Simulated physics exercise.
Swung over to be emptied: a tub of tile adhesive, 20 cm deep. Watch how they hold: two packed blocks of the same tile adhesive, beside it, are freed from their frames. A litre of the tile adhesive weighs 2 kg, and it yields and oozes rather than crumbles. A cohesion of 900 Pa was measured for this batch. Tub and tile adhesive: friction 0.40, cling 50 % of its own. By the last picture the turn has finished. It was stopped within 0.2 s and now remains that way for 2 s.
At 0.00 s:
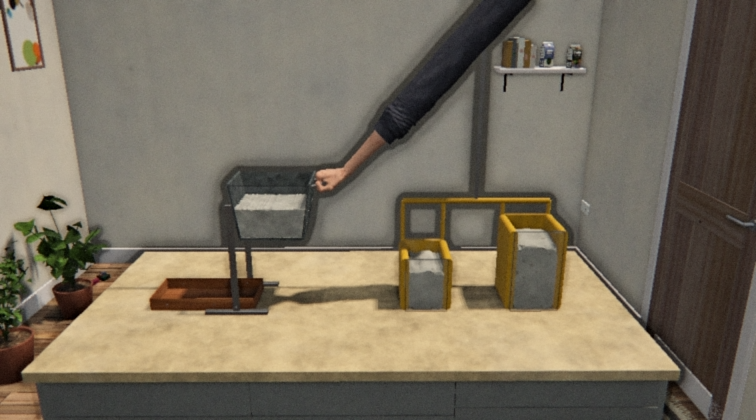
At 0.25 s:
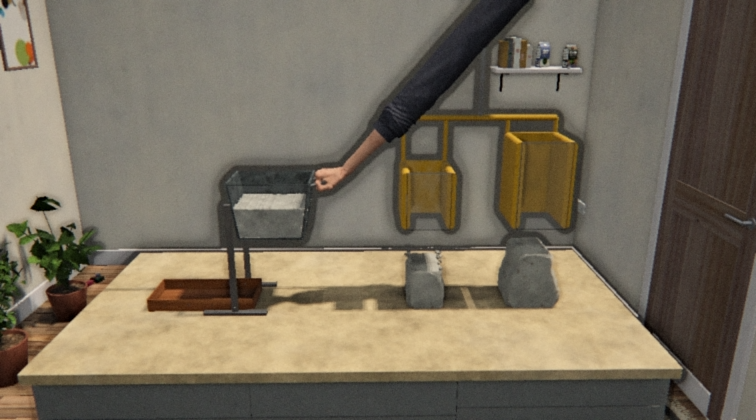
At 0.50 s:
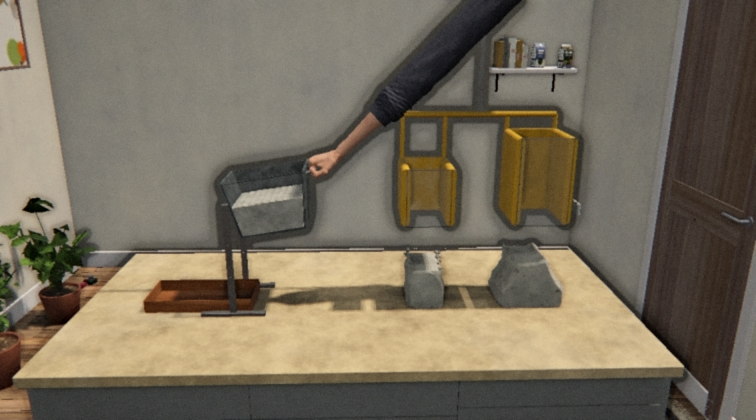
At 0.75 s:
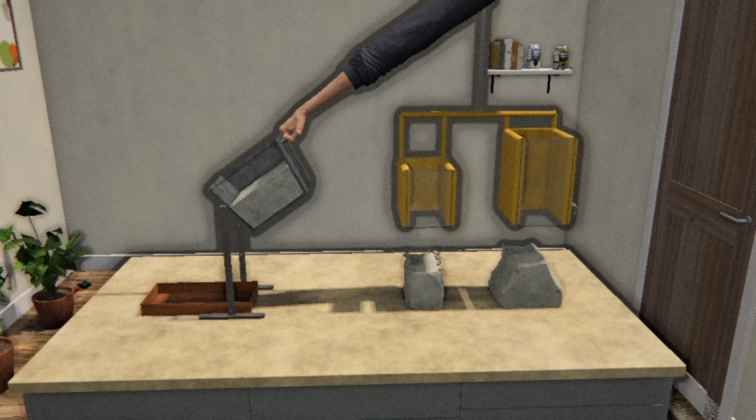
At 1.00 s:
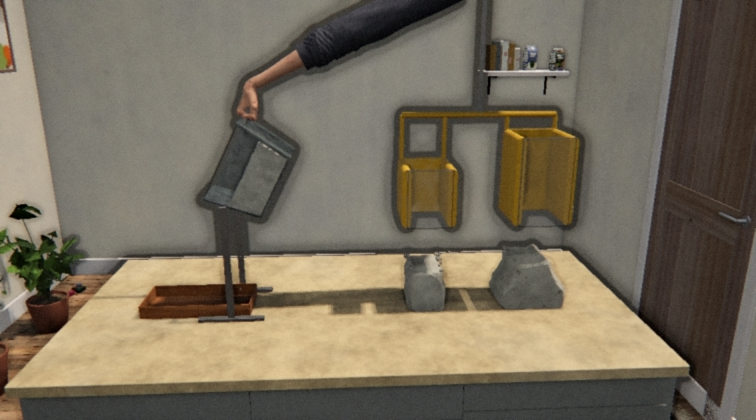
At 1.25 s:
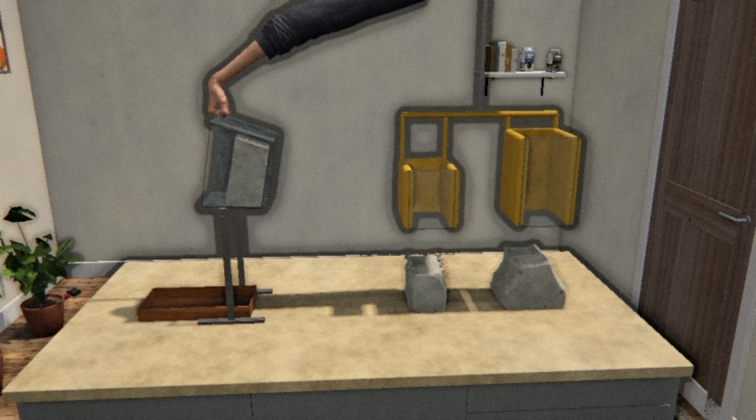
Yellow moulds lifted off two grey blocks, the larger of which slumped a little, and then a hand swung a grey tub over to the left until it was nearly on its side above the table.
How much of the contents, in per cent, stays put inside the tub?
About 100 per cent.
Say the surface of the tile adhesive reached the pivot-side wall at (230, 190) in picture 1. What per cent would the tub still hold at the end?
It would be near 65 %.
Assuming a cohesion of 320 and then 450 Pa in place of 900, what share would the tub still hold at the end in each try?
First try roughly 65 per cent, second try roughly 80 per cent.
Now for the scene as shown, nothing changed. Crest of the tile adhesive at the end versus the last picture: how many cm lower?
About 3 cm.
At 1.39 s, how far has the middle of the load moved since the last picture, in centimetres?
Something like 2 cm, I'd say.
By 1.39 s, the tub is at 79 degrees and holds 100 %.
By 1.56 s, the tub is at 79 degrees and holds 100 %.
By 1.73 s, the tub is at 79 degrees and holds 100 %.
By 1.90 s, the tub is at 79 degrees and holds 100 %.
By 3.25 s, at the end, the tub is at 79 degrees and holds 100 %.
